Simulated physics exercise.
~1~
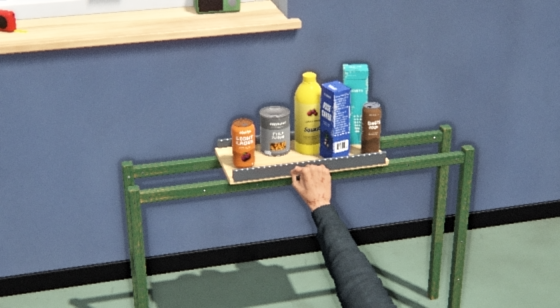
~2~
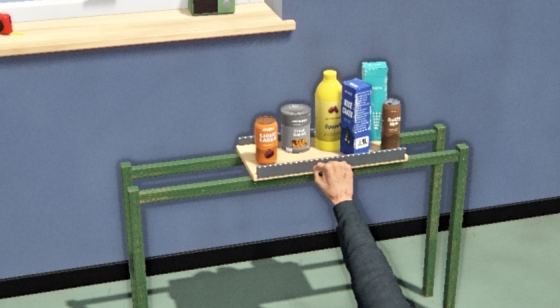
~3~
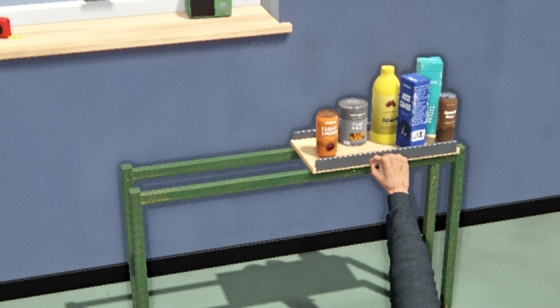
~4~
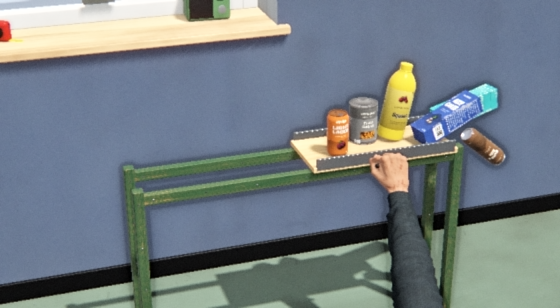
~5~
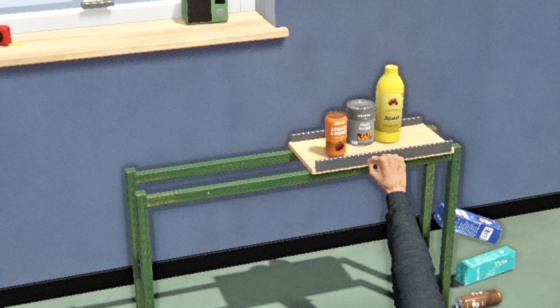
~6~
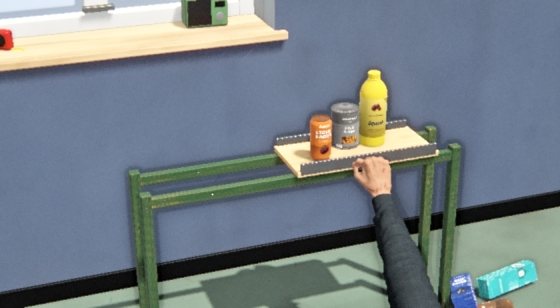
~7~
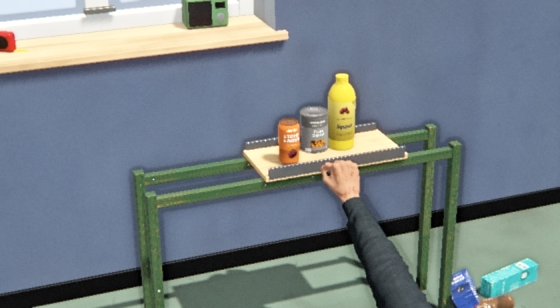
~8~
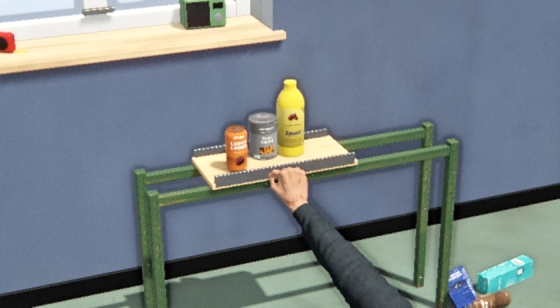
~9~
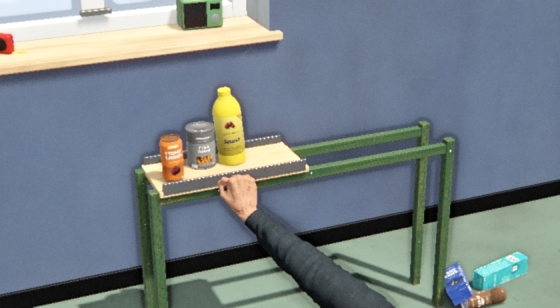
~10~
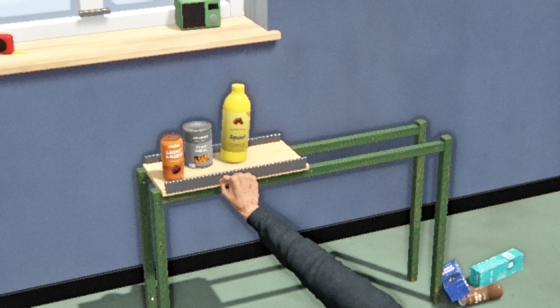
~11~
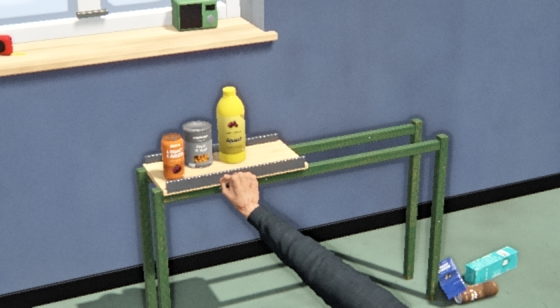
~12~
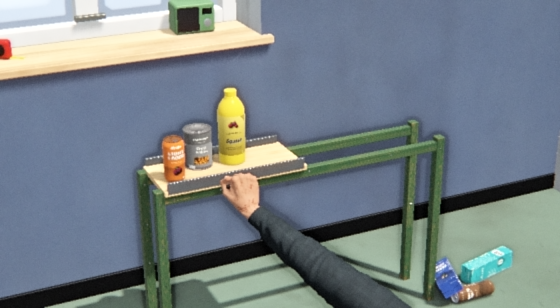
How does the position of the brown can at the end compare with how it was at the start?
At the start the brown can stands upright on the tray, but at the end it lies on its side on the floor.
